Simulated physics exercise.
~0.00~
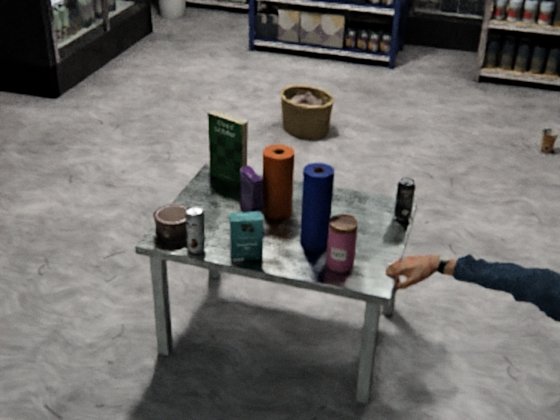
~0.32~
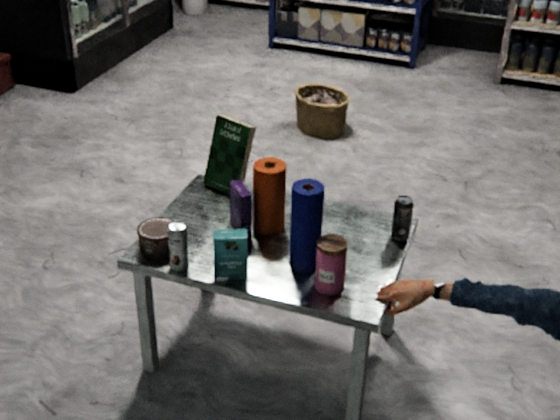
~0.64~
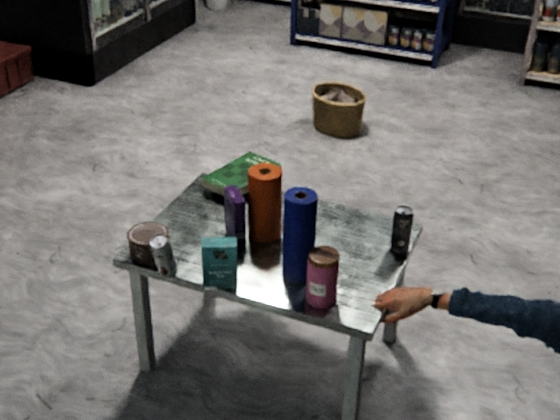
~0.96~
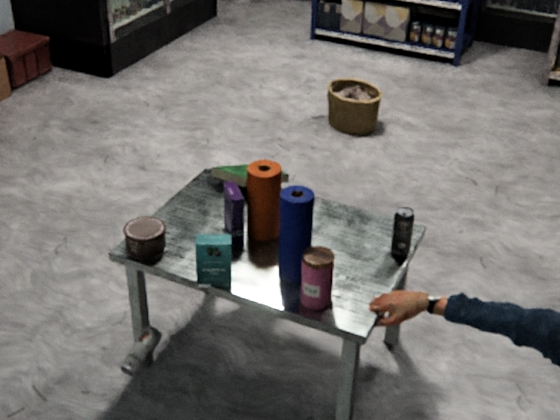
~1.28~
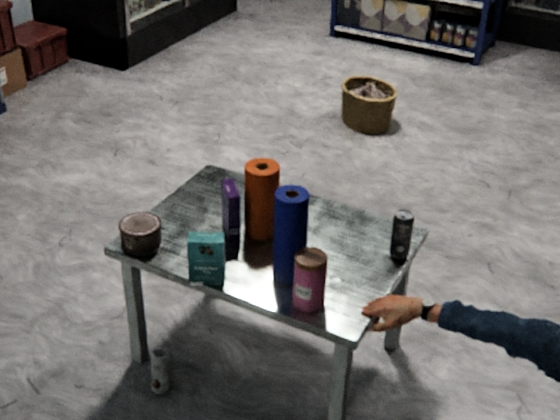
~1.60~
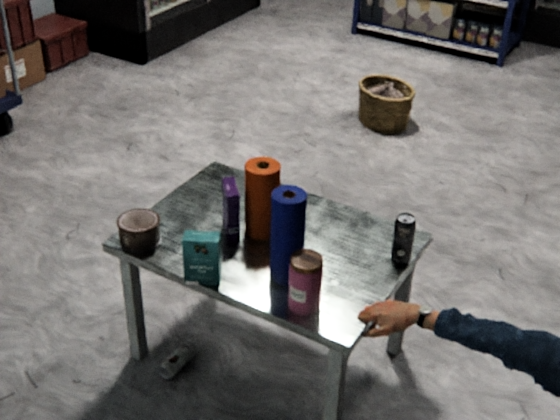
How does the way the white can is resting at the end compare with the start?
At the start the white can was standing upright on the table, but by the end it was lying on its side on the floor.
